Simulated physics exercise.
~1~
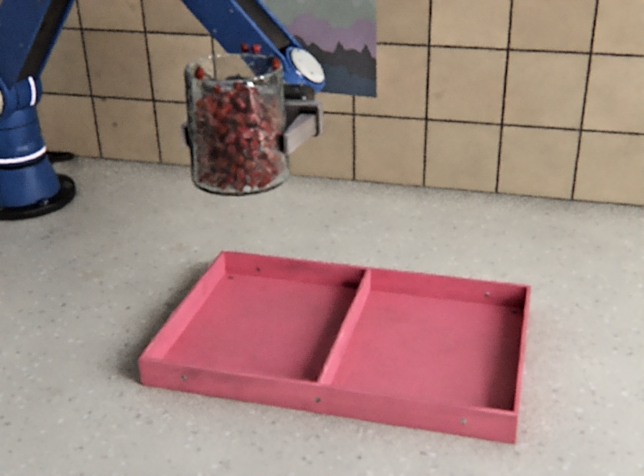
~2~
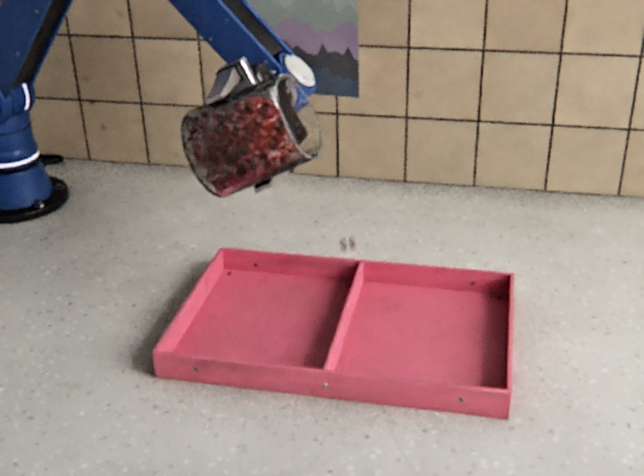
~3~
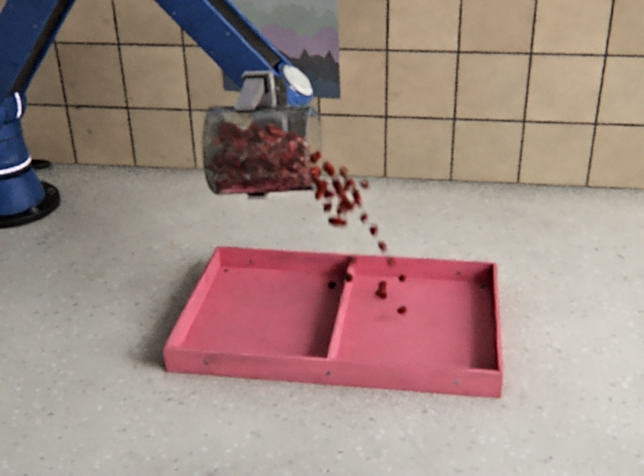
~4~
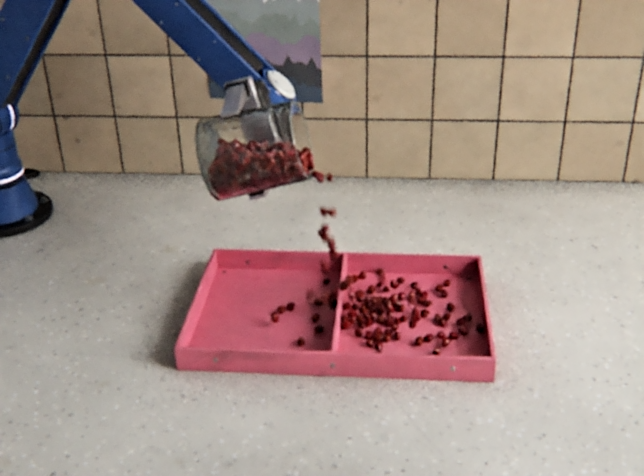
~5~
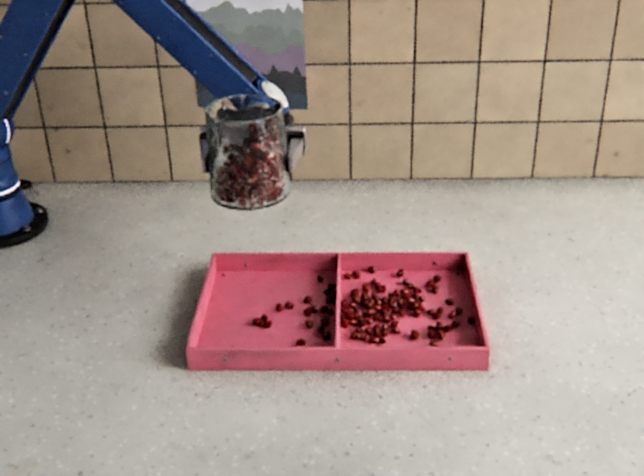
On a pale speckled counter before a beige tiled wall with a mountain picture, seen slightly from above, a blue robot arm at the left holds a clear cup of dark red beans over a pink tray with two compartments. The view drifts slightly sideways as the arm tips the cup to the right until it lies on its side. Beans spill from its mouth in a stream, landing mostly in the right compartment, with some in the left. The arm then turns the cup upright again, with many beans still inside, while the rest lie scattered in the tray.
